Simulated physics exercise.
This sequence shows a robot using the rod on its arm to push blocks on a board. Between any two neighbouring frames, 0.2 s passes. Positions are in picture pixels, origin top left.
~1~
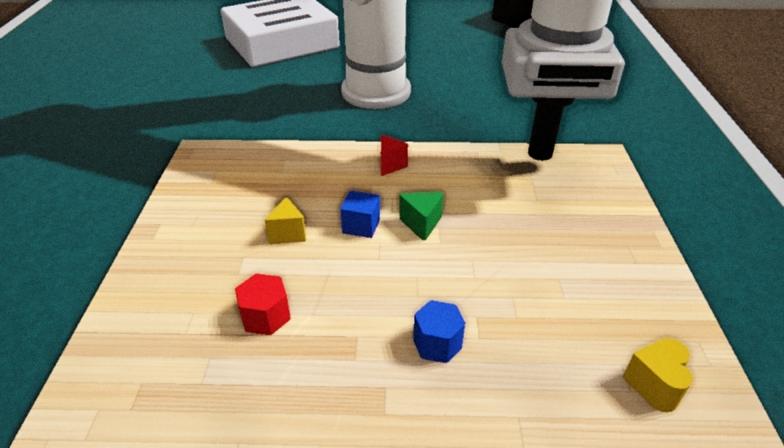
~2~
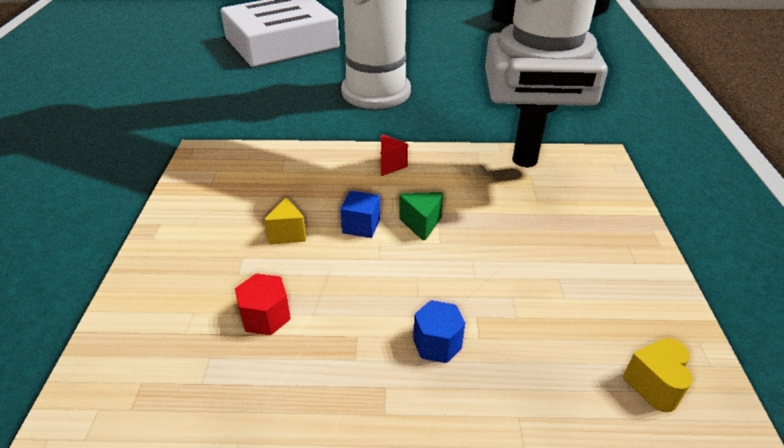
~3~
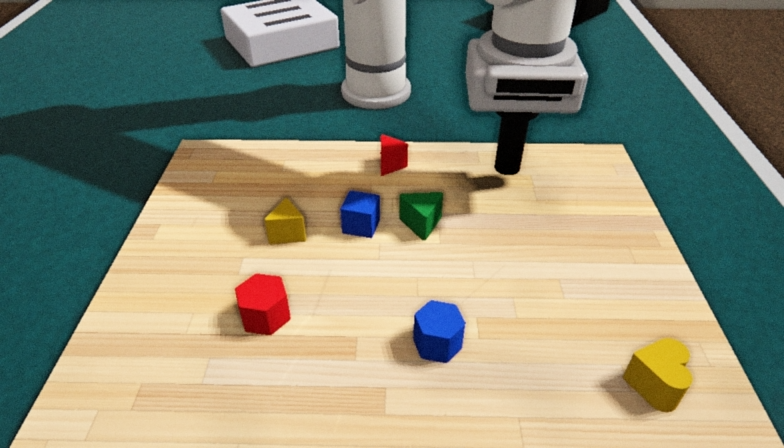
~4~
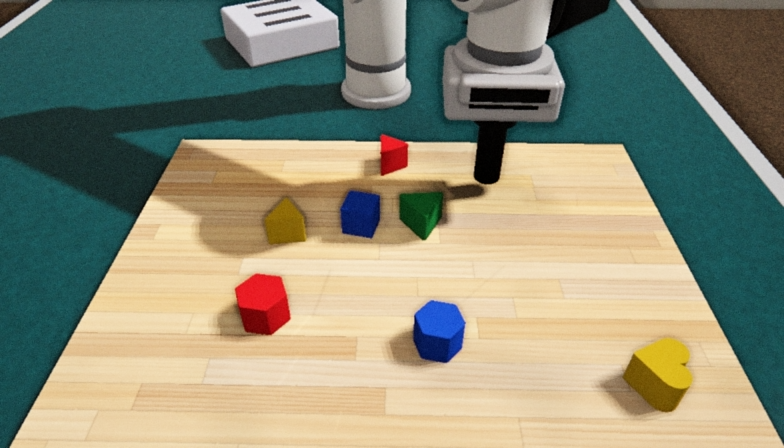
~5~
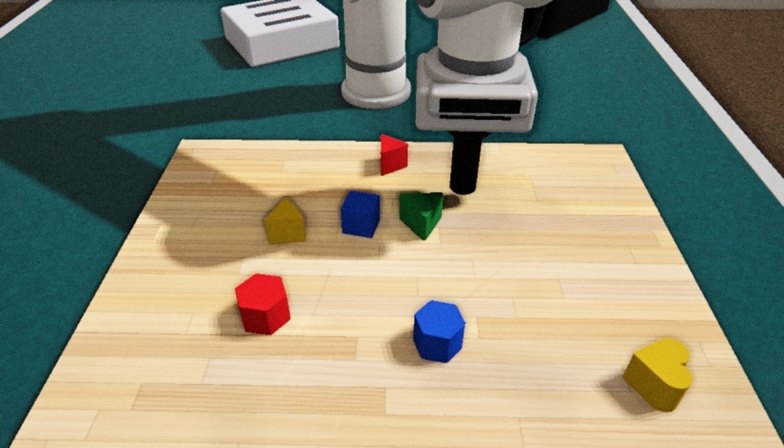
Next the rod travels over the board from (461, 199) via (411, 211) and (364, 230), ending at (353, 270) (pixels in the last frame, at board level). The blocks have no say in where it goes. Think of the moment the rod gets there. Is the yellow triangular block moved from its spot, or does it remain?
Undisturbed, or as good as.
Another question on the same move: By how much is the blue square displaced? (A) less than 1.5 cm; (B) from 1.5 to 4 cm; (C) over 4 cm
The one that fits is C, over 4 cm.
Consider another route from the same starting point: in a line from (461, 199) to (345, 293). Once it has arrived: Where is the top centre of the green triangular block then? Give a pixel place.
It is going to be at (355, 229).
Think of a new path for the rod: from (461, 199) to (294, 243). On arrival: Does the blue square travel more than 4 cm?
My answer is yes.
The first path, step by step. One third of the way, rod (410, 200); green triangular block (420, 204).
Two thirds of the way, rod (362, 219); blue square (326, 215); green triangular block (418, 205), turned 15° anticlockwise.
At the end, rod (352, 258); yellow triangular block still; blue square (315, 224), turned 45° clockwise; green triangular block (418, 205), turned 15° anticlockwise.
